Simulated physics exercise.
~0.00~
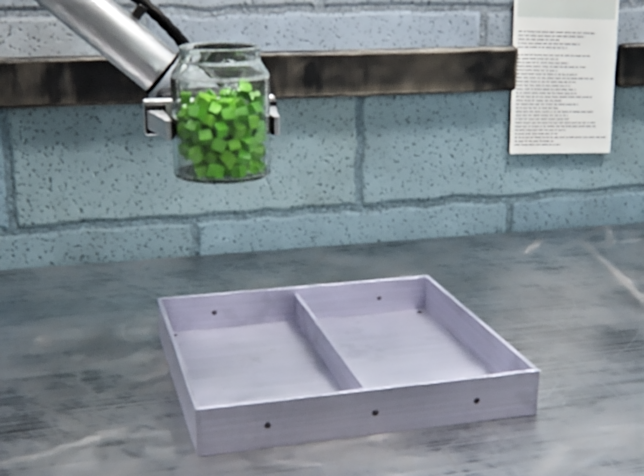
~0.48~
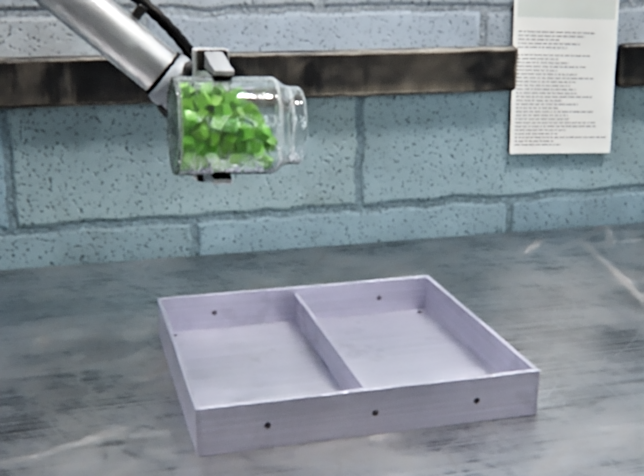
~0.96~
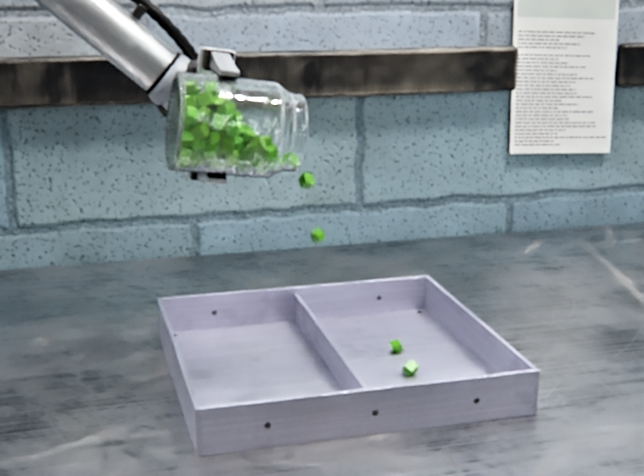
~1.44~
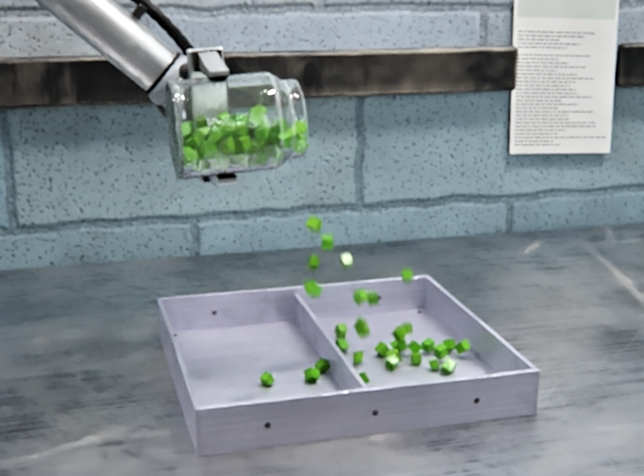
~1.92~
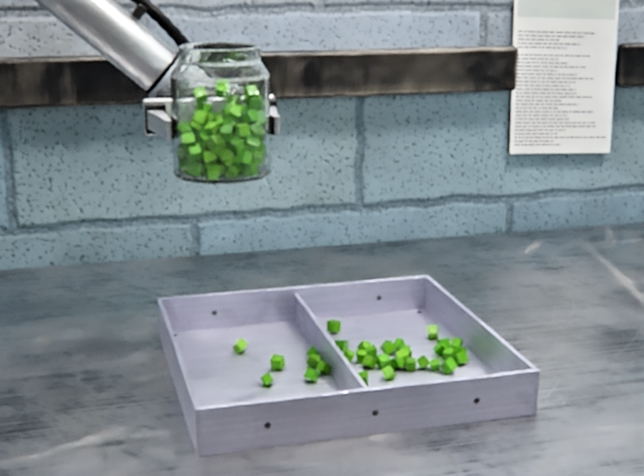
A robot arm holds a clear glass jar of bright green cubes upright above a shallow, pale lilac tray split by a cross wall. The arm tips the jar onto its side, its mouth pointing right, and the cubes slump along the glass. A few begin to drop from the mouth into the tray. More then tumble out in a loose scatter, most landing in the right-hand section and some in the left. The arm turns the jar upright again, still holding most of the cubes, while the spilled ones lie still in both sections.
